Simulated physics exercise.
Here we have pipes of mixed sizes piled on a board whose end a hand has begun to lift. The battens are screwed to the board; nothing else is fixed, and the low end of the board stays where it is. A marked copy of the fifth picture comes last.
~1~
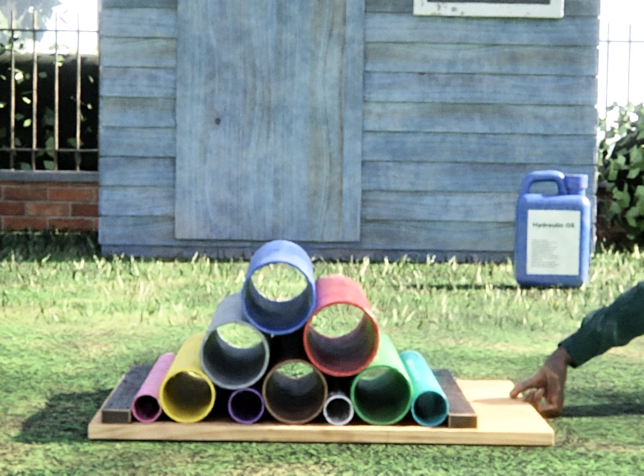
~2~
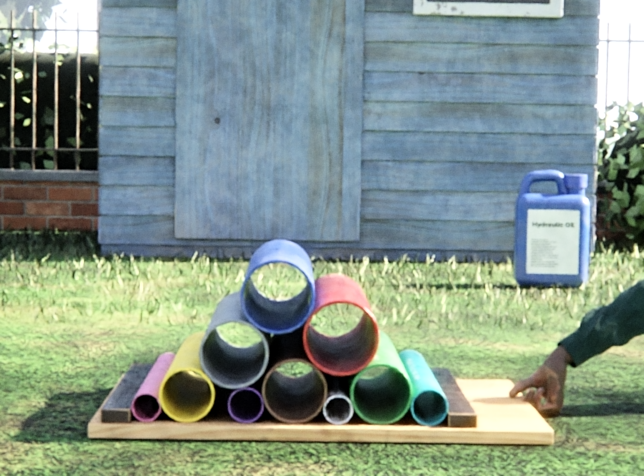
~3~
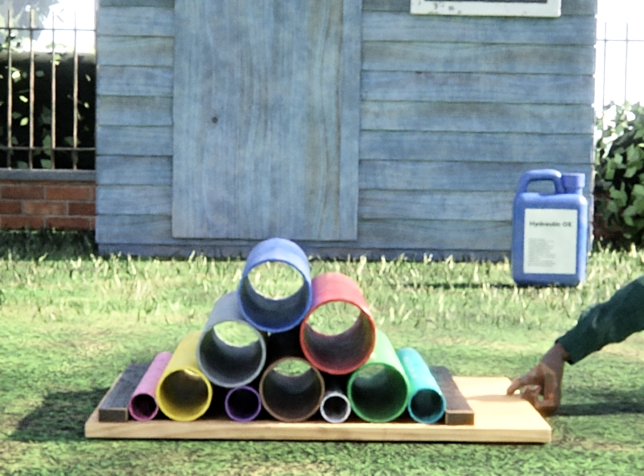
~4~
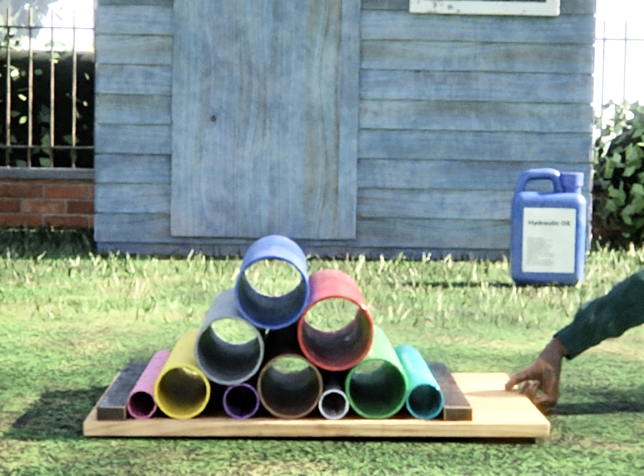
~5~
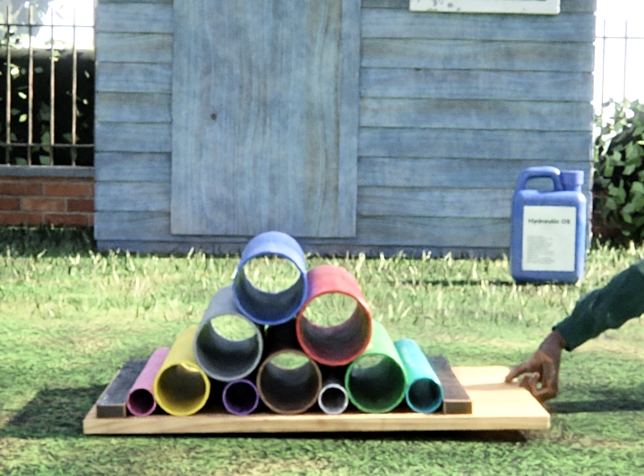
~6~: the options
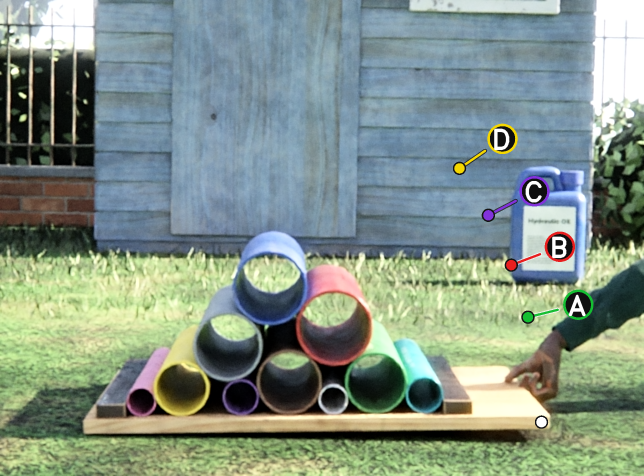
On the grass, a hand slightly lifts the right end of a board stacked with pipes.
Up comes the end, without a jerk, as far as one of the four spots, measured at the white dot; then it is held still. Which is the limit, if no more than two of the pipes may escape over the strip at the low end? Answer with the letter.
The highest mark that will do is D.
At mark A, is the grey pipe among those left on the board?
Yes, with A.
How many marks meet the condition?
Four of the four.
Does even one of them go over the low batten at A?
No, at A.
On the marked copy, A at (528, 317); B at (511, 265); C at (488, 215); D at (460, 168); the white dot at (542, 422).
With D. Early on, board at 20°.
Further on, board at 36°.
At the end, board at 36°, one over the low batten (blue).
As for the rest, A none over the low batten; B none over the low batten; C one over the low batten (blue).
